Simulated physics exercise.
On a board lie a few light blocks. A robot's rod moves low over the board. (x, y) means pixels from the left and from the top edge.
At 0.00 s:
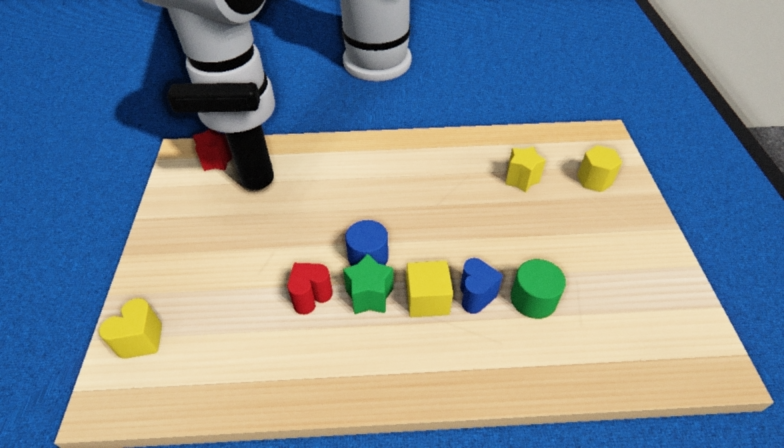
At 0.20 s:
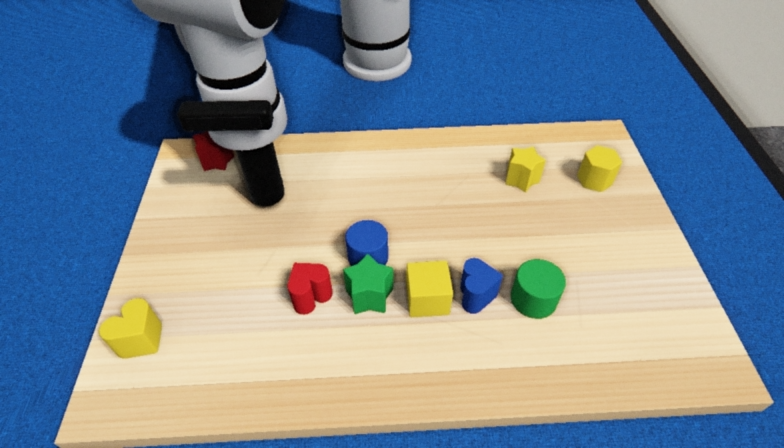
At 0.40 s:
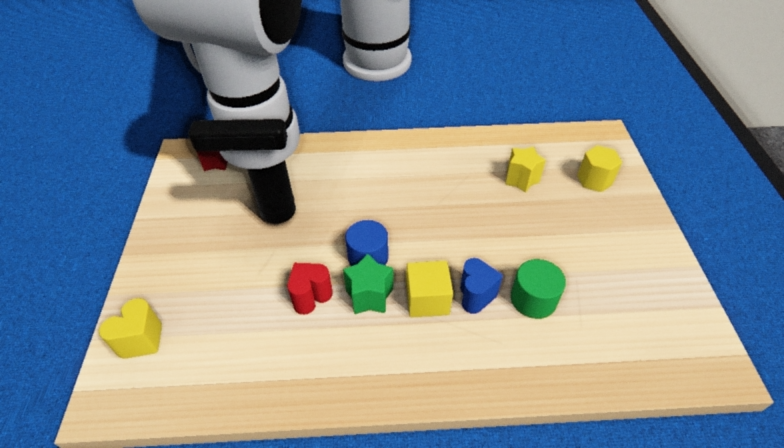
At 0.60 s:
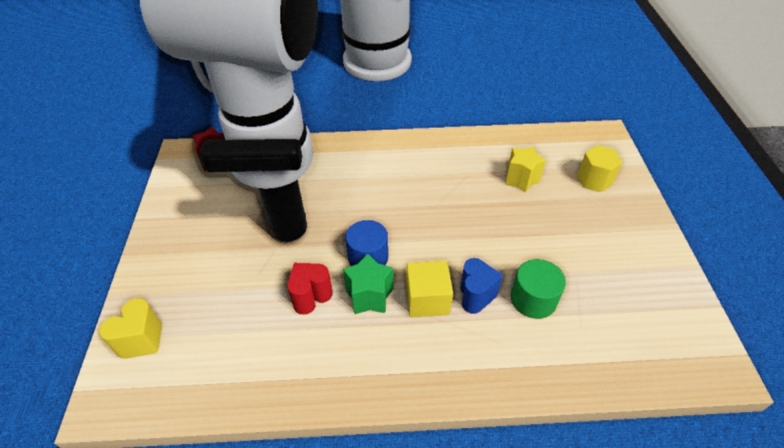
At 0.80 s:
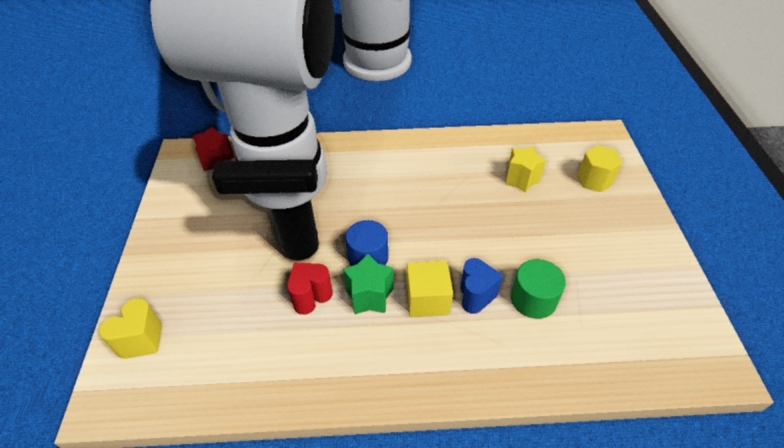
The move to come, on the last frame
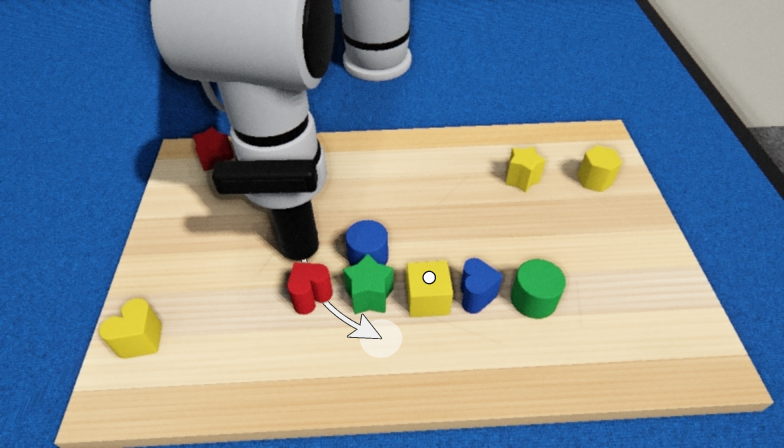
On a wooden board over blue fabric, a robot arm moves its black rod down and rightward, leaving the colourful blocks unmoved.
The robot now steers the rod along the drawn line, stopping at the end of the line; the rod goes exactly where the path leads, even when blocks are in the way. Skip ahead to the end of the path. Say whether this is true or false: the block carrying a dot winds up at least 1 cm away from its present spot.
That claim is false.
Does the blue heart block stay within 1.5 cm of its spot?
Going by the path, yes.
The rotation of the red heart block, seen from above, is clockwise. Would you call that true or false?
True.
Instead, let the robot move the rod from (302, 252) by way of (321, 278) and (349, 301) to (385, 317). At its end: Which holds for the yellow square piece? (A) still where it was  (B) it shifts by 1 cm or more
My answer is option B.
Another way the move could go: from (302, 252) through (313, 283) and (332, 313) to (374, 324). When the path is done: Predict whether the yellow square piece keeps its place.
Still in place.
Path on the board, from (302, 252) over (314, 286) and (341, 316) to (381, 338); the dot is on the yellow square piece.
The first path, step by step. One third of the way, rod (313, 280); red heart block (312, 295).
Two thirds of the way, rod (340, 311); red heart block (320, 327), turned 20° clockwise; green star block (372, 275), turned 15° anticlockwise.
At the end, rod (381, 333); red heart block (320, 330), turned 25° clockwise; green star block (380, 276), turned 45° anticlockwise; yellow square piece in place; blue heart block in place.
